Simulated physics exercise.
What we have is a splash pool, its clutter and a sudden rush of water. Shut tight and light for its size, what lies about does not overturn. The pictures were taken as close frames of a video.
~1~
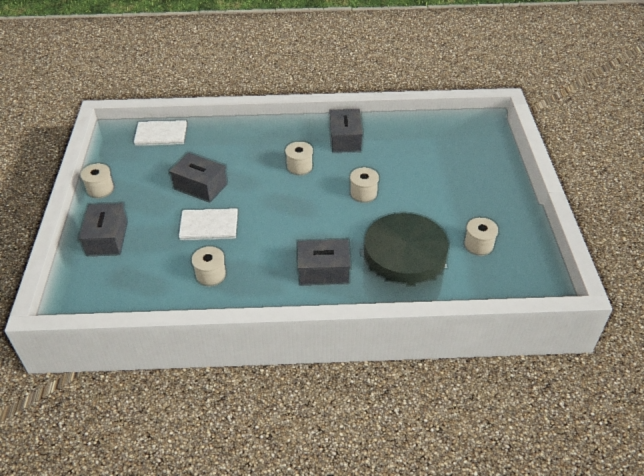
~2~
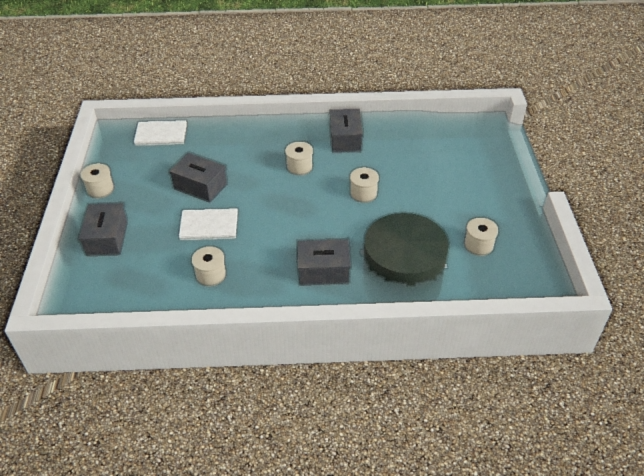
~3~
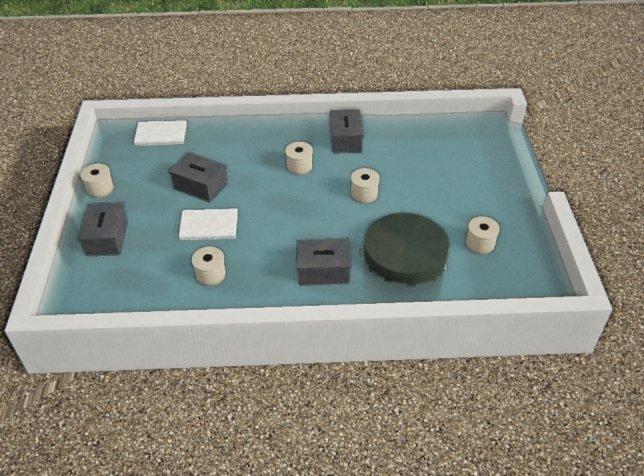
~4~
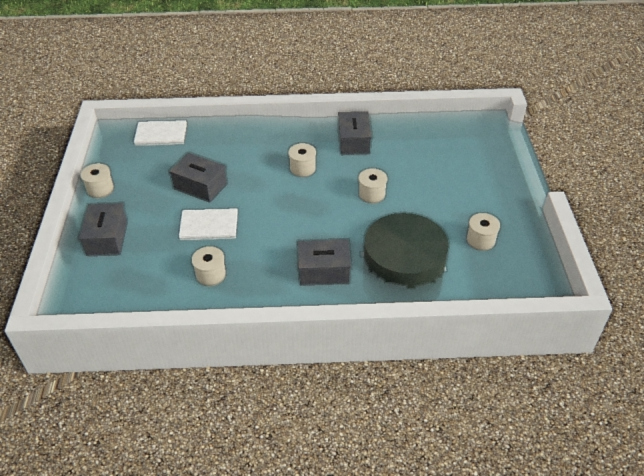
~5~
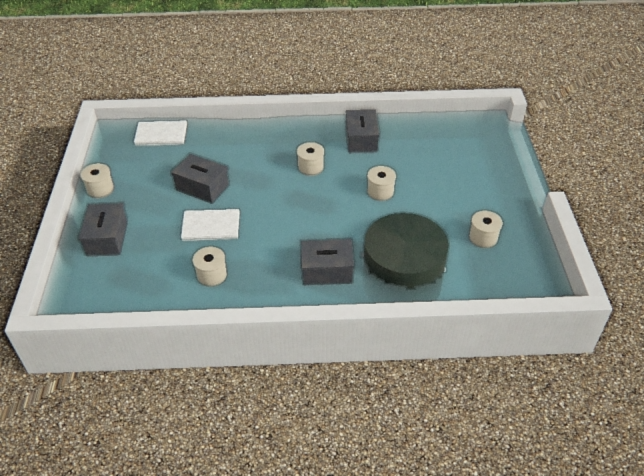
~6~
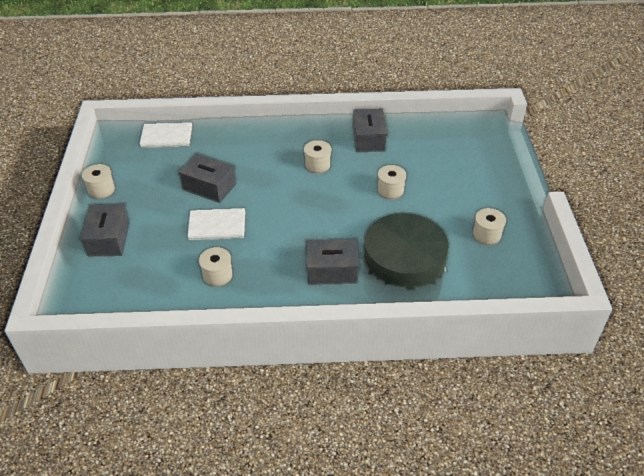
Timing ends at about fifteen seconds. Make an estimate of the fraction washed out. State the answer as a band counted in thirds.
Answer: Not even a third.
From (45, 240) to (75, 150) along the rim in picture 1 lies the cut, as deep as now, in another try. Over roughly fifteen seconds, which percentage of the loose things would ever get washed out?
40 per cent.
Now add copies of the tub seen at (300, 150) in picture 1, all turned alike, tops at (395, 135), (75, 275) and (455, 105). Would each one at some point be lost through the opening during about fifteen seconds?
In order, the first is escaping, the second never leaving, the third escaping.
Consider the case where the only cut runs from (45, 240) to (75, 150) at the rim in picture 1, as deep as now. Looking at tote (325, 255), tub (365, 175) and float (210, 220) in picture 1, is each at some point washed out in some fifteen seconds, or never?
Retained, retained, lost.
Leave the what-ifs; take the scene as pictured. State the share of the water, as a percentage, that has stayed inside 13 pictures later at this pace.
78 %.
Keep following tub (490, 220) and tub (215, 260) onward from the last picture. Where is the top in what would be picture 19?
The first should be around (522, 196) and the second around (250, 259).
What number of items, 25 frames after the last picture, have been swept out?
Count: 1.
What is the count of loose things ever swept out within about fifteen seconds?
The count is 1.
A moment on, 0 of 11 are out; 11 afloat.
Next, 0 of 11 are out; 11 afloat.
Later, 1 of 11 are out; 10 afloat.
In the end, 1 of 11 are out; 10 afloat.
